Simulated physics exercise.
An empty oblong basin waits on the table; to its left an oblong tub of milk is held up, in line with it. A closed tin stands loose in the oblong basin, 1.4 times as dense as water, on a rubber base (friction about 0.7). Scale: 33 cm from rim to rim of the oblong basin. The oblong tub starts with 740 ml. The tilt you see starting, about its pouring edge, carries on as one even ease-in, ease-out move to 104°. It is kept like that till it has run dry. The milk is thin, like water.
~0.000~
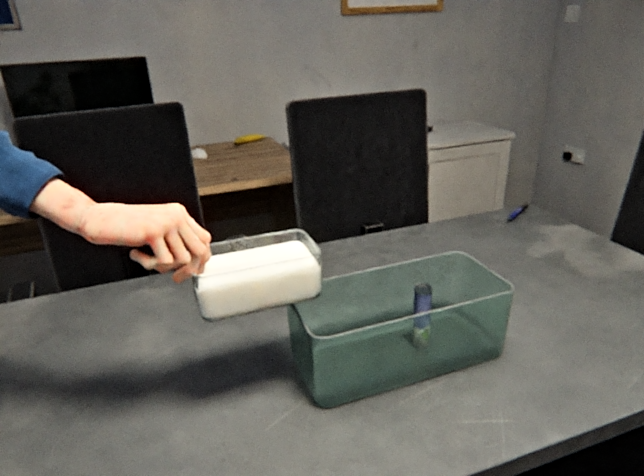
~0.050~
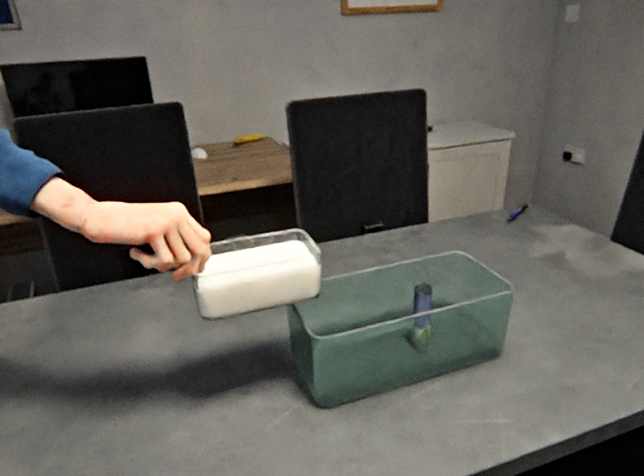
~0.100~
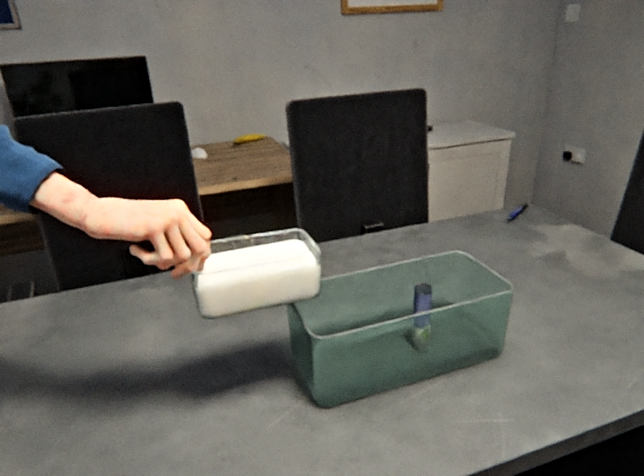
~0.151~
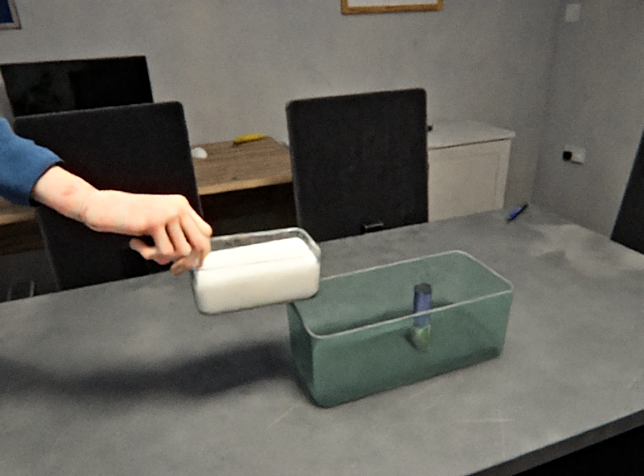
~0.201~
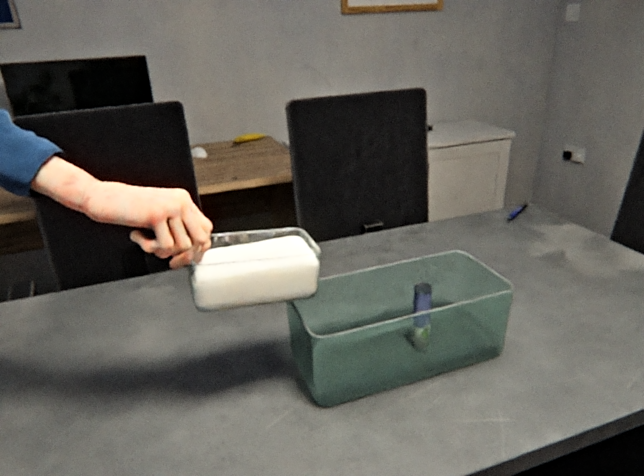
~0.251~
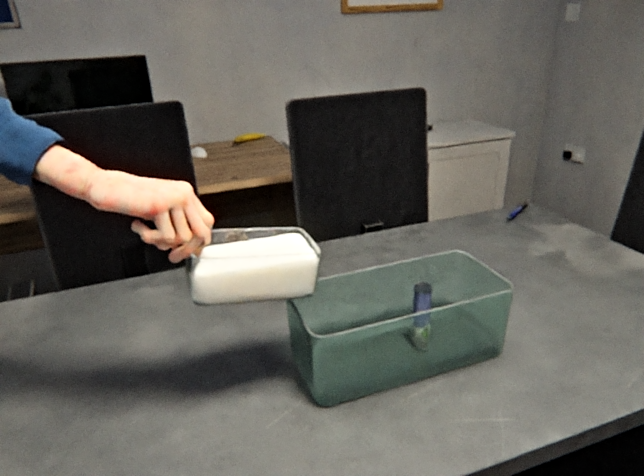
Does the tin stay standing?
It remains upright.
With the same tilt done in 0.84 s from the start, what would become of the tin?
The tin stays up.
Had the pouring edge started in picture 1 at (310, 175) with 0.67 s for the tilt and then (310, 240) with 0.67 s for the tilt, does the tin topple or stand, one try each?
First it falls; then it topples.
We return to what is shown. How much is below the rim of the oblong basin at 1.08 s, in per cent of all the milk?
About 82 per cent.
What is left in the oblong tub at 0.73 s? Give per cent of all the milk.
Some 50 per cent.
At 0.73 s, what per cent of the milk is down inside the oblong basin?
Some 14 per cent.
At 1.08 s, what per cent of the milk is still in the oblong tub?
Some 10 per cent.
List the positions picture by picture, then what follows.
In the first frame, it leans 0°; its right rim is at (312, 242); the milk meets the walls at (193, 272) and (309, 250); the oblong basin's rim runs from (297, 313) to (488, 269); the tin's top is at (423, 291).
In the second frame, it leans 0°; its right rim is at (312, 242); the milk meets the walls at (194, 272) and (309, 250).
In the third frame, it leans 1°; its right rim is at (312, 242); the milk meets the walls at (193, 271) and (309, 249).
In the fourth frame, it leans 3°; its right rim is at (311, 241); the milk meets the walls at (192, 269) and (308, 246).
In the fifth frame, it leans 6°; its right rim is at (311, 241); the milk meets the walls at (191, 265) and (309, 244).
In the sixth frame, it leans 9°; its right rim is at (311, 241); the milk meets the walls at (190, 263) and (308, 242).
By 0.73 s the tilt is 59° and 51 per cent is still to pour; the tin stands where it began.
By 1.08 s the tilt is 94° and 9 per cent is still to pour; the tin stands where it began.
By 1.45 s the tilt is 104° and 0 per cent is still to pour; the tin stands where it began.
By 1.85 s the tilt is 104° and 0 per cent is still to pour; the tin stands where it began.
At rest the tin stands where it began.
